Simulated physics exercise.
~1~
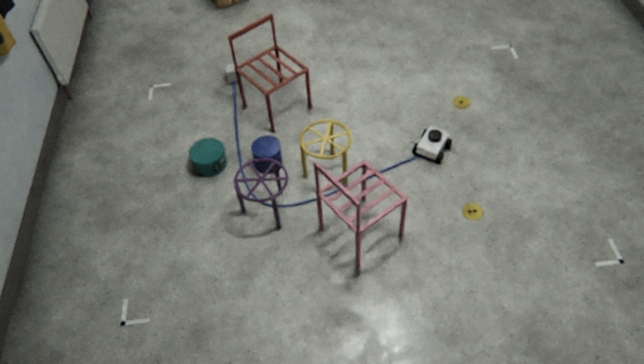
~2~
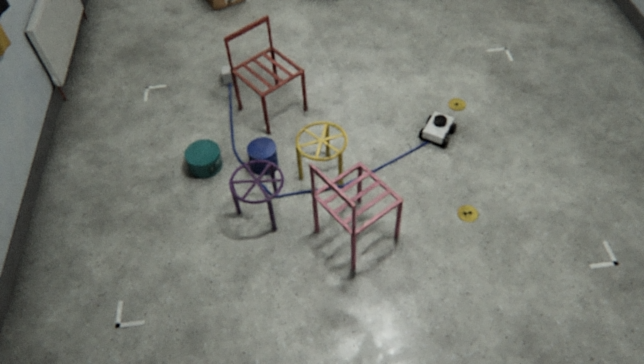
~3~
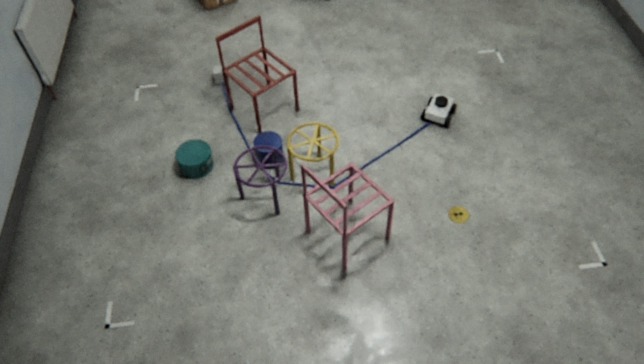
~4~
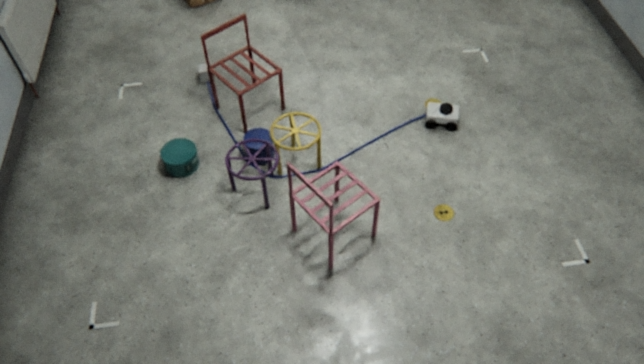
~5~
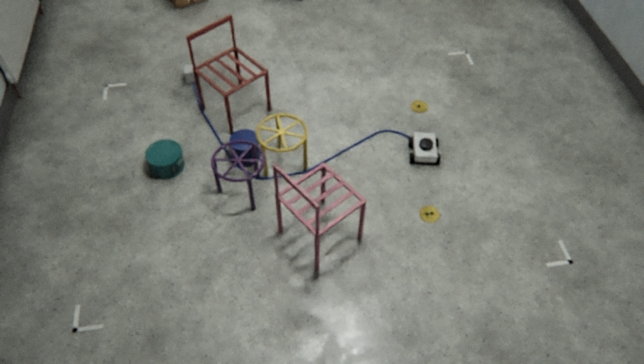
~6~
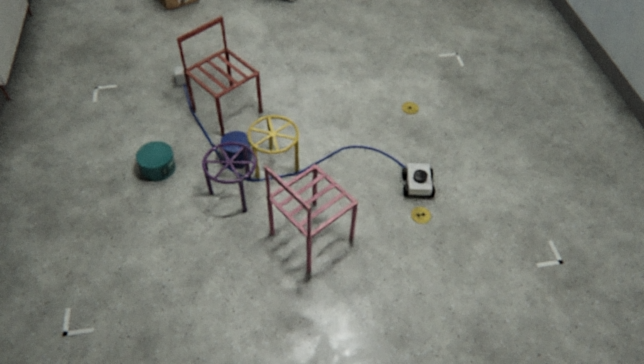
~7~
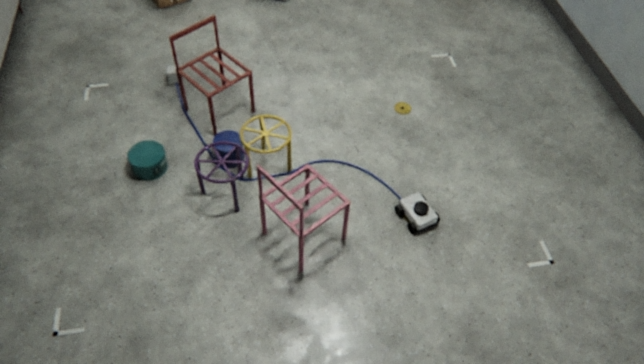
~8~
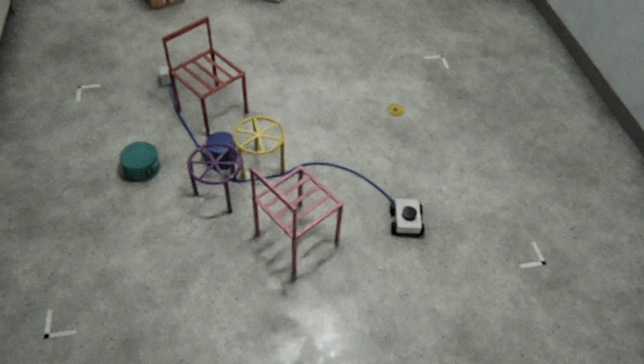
On a grey concrete floor, a small white cart trailing a blue cord rolled to a yellow mark, the cord tightening and shifting the purple stool and blue tub slightly, then turned back past the other mark and stopped right of the pink chair, cord slack.
